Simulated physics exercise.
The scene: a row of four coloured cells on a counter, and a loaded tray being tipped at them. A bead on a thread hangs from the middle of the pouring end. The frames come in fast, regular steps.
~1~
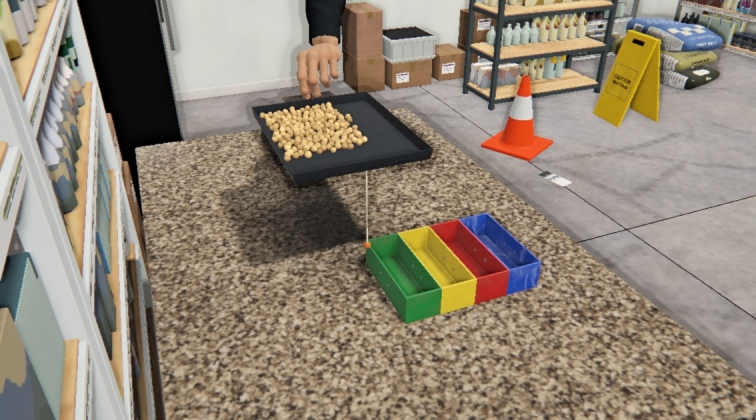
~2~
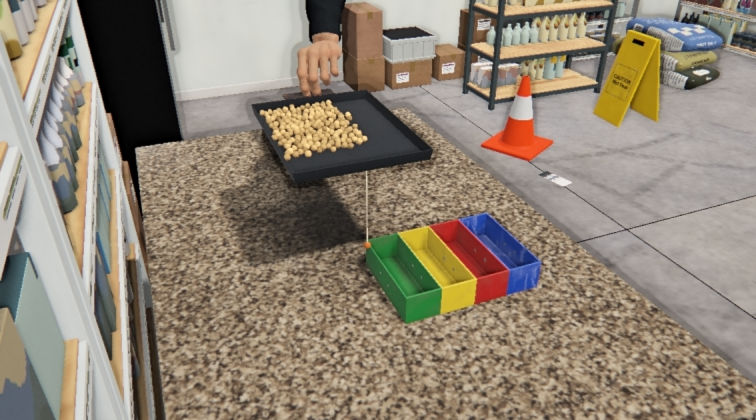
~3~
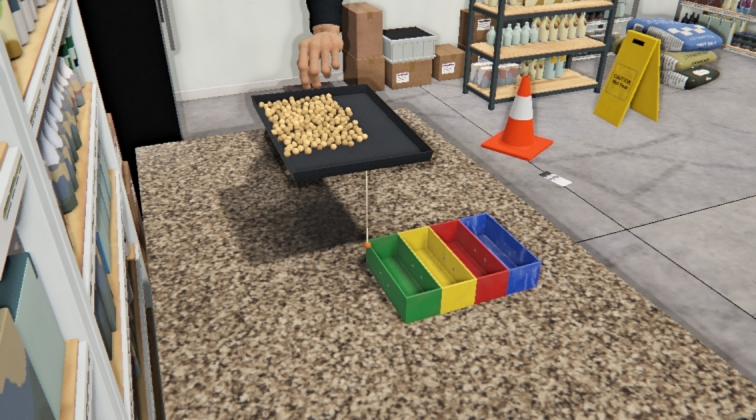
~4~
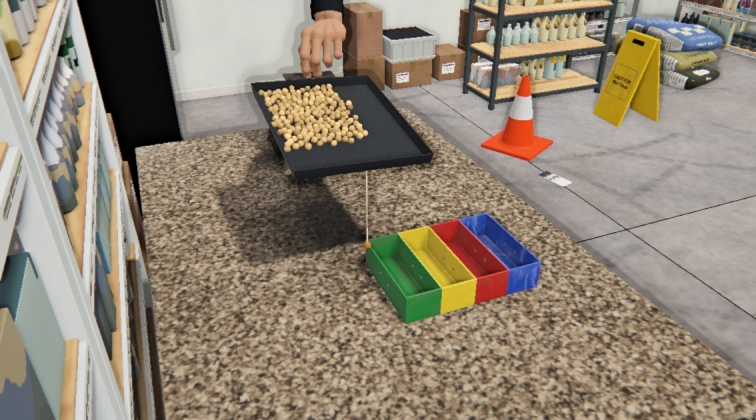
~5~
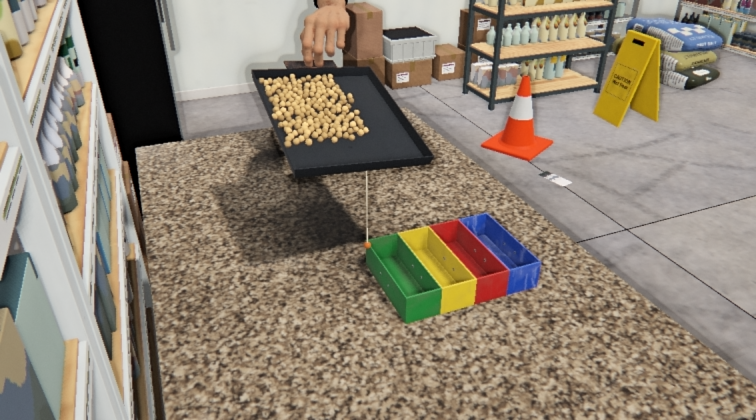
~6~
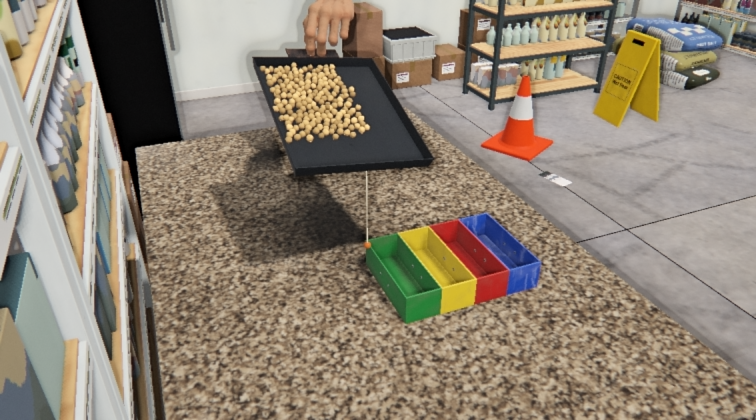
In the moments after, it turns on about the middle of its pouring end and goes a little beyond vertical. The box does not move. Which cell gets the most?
Fullest: The yellow cell.
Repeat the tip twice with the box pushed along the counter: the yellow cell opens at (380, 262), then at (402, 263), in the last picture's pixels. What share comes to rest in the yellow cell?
Near 20 % and 30 %.
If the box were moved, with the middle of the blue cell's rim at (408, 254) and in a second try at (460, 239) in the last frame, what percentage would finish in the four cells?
The first gives 60 %, the second 100 %.
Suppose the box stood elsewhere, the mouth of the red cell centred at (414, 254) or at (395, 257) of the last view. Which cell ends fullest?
The first try: That red cell. The second: That blue cell.
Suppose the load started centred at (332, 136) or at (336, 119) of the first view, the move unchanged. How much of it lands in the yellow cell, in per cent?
The first gives 50 %, the second 60 %.
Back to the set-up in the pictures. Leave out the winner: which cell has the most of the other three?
Next in line is the green cell.
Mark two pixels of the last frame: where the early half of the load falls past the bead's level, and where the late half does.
At about (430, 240), then at (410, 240).
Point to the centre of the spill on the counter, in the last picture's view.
Close to (385, 324).
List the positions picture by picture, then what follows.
In the first picture, corners of the pouring end at (294, 173) and (431, 148), level; middle of the load at (308, 127), dried chickpeas; bead on its thread at (367, 245); green cell at (424, 303); yellow cell at (458, 294); red cell at (492, 285); blue cell at (524, 276).
In the second picture, corners of the pouring end at (295, 172) and (431, 149), level; middle of the load at (308, 125).
In the third picture, corners of the pouring end at (295, 171) and (431, 150), tipped barely, lowest at the right corner; middle of the load at (307, 120).
In the fourth picture, corners of the pouring end at (296, 169) and (431, 153), tipped a little, lowest at the right corner; middle of the load at (308, 112).
In the fifth picture, corners of the pouring end at (296, 168) and (432, 155), tipped a little, lowest at the right corner; middle of the load at (309, 104).
In the sixth picture, corners of the pouring end at (297, 166) and (432, 157), tipped clearly, lowest at the right corner; middle of the load at (310, 97); green cell at (424, 303); yellow cell at (458, 294); red cell at (492, 285); blue cell at (524, 276).
Soon after the last picture, tray tipped steeply; most on the tray; a small part falling or outside the box.
A little later, tray tipped past a quarter turn; about two thirds on the tray; about a quarter in the yellow cell; a small part in the red cell; a small part in the green cell; a stray few in the blue cell; a stray few falling or outside the box.
Later still, tray tipped past a quarter turn; about half in the yellow cell; about a third in the green cell; a small part in the red cell; a stray few in the blue cell; a small part falling or outside the box.
At rest, tray tipped past a quarter turn; about half in the yellow cell; about a third in the green cell; a small part in the red cell; a stray few in the blue cell; a small part outside the box.
